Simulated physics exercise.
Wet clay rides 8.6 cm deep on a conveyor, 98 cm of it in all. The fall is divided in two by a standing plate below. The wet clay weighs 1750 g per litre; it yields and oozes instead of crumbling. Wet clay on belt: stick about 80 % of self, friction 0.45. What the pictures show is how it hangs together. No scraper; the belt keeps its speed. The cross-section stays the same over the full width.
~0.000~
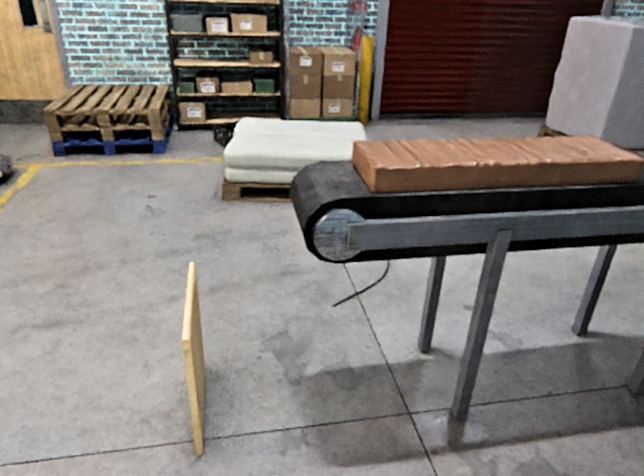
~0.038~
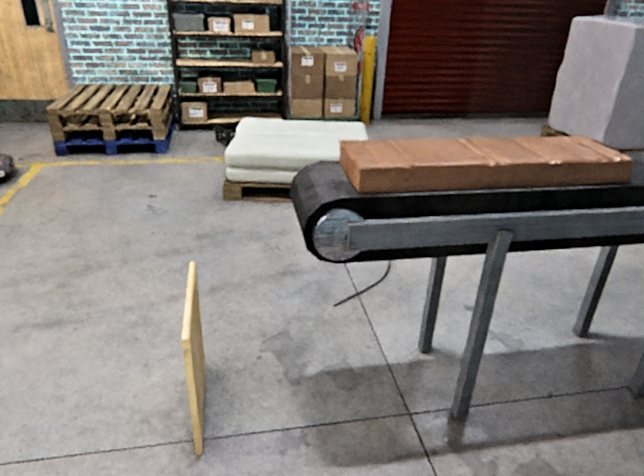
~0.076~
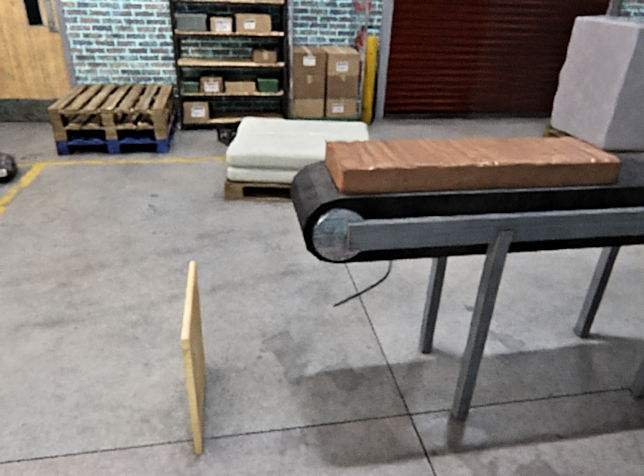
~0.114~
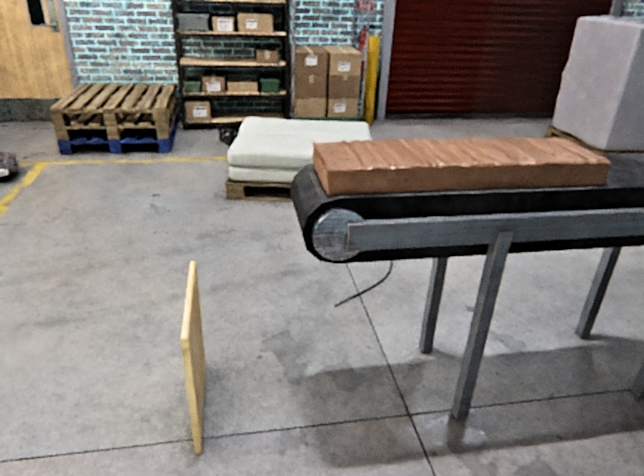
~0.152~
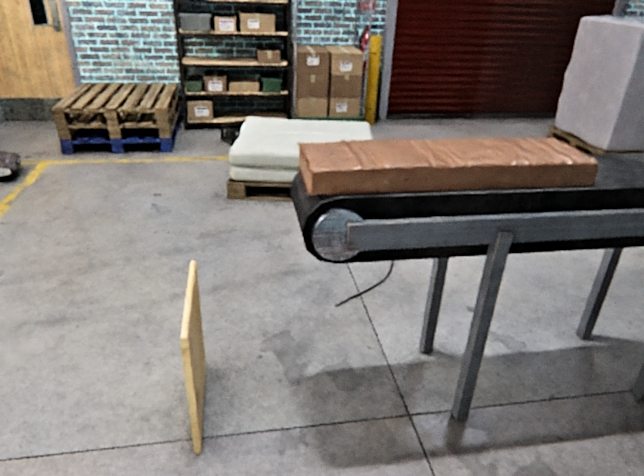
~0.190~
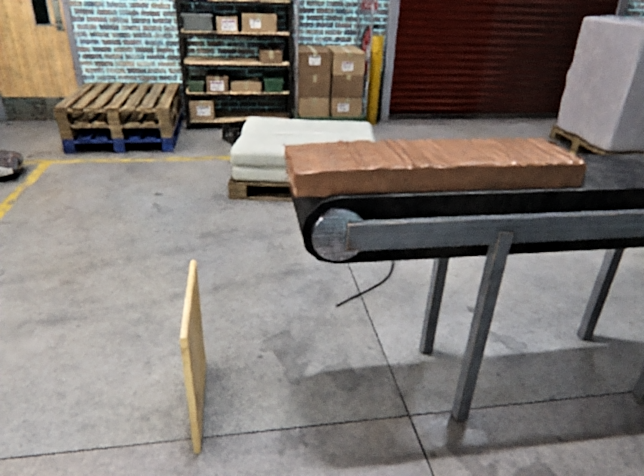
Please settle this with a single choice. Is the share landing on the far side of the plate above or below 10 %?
The share landing on the far side of the plate comes out below.
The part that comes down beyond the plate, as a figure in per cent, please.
That share is some 0 percent.
By 0.41 s, 0 % is beyond the plate's line.
By 0.68 s, 0 % is beyond the plate's line.
By 0.94 s, 0 % is beyond the plate's line.
By 1.21 s, 0 % is beyond the plate's line.
By 2.36 s, at the end, 0 % is beyond the plate's line.
